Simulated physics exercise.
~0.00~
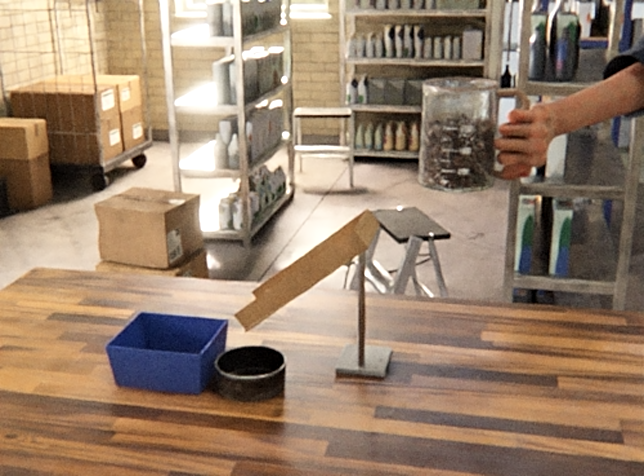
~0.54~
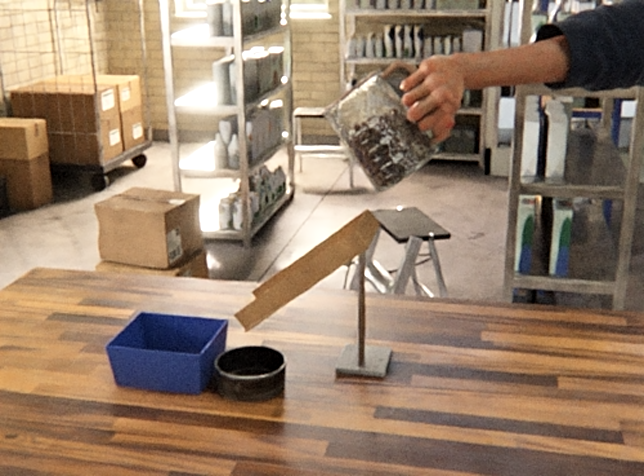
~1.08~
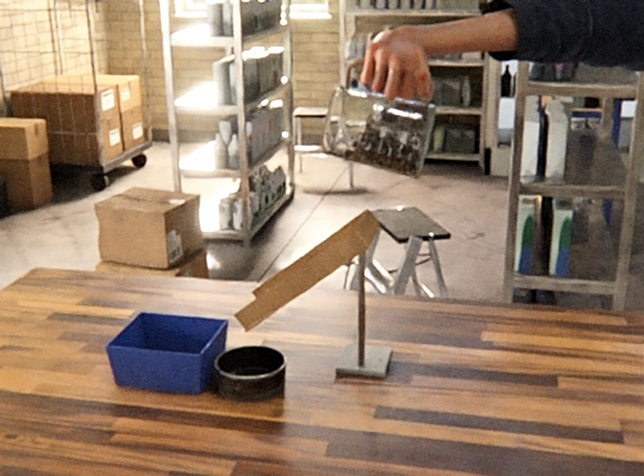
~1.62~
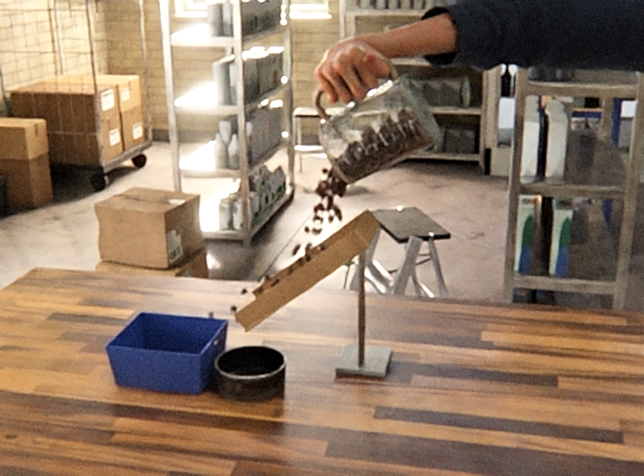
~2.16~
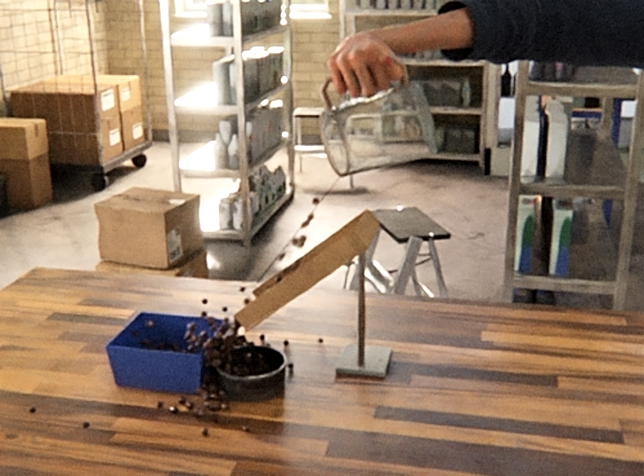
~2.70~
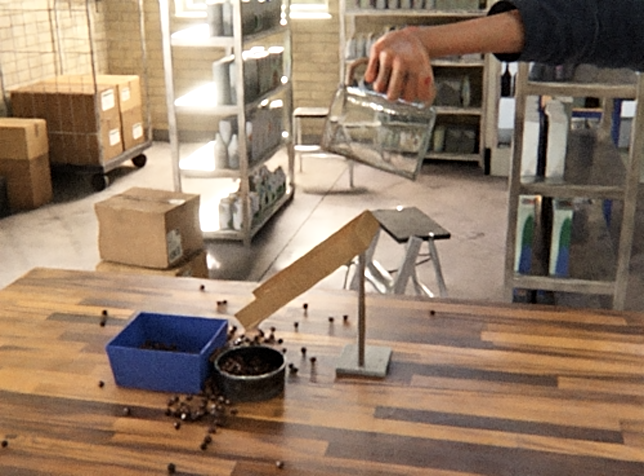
At the start, a hand holds a clear jug of small dark balls upright at the right, above a wooden table with a sloping board on a stand, a blue tin and a round black dish. The arm carries the jug left over the board and tips it onto its side. Tilted further, it pours balls that tumble down the slope to the left. They drop into the tin and dish, and many scatter across the tabletop. Finally the hand holds the empty jug on its side, with balls in both containers and the largest share strewn around them.
